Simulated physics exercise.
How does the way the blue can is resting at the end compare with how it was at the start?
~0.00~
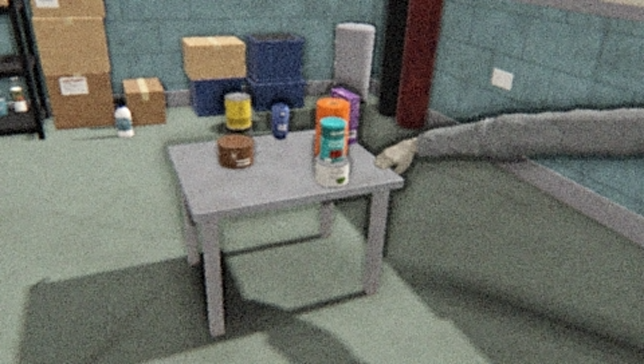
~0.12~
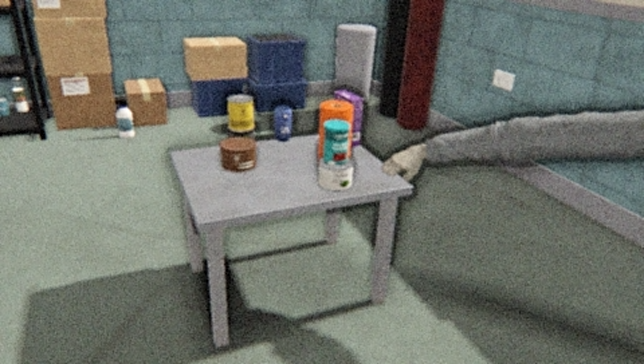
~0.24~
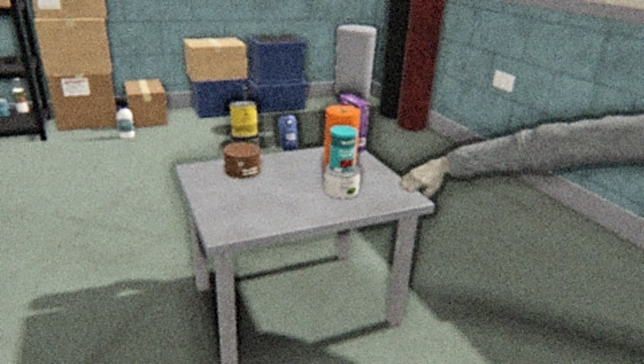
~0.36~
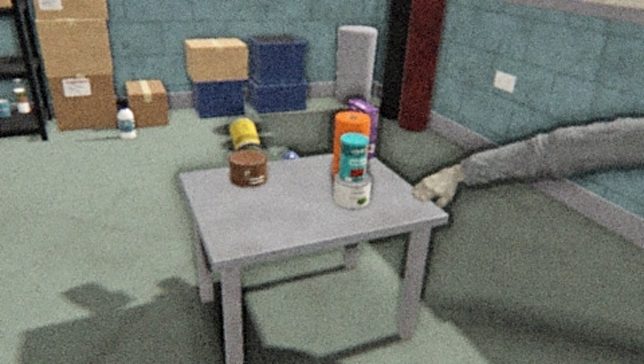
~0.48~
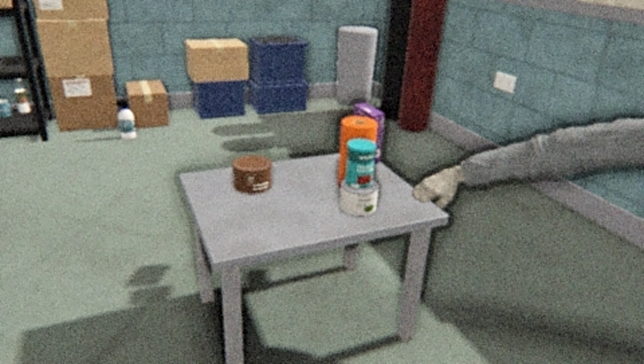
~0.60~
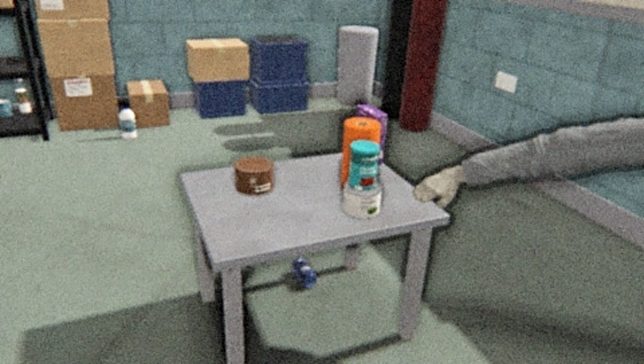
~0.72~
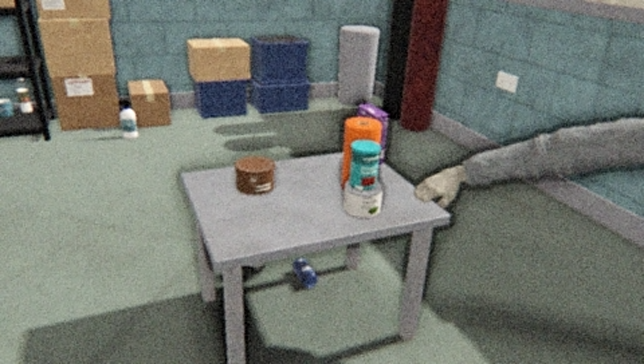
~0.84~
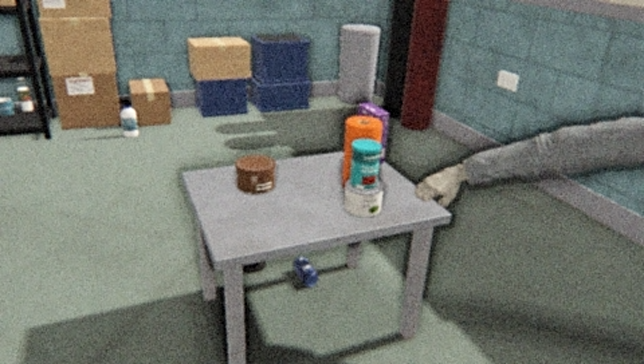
At the start the blue can stands upright on the table, but by the end it is lying on its side on the floor beneath it.
The clip shows a gloved hand at the right edge of a small grey table as it slides toward the viewer, and a yellow tin and a blue can topple off the back. The table stops with the other visible containers still on top and the blue can lying on the floor underneath.
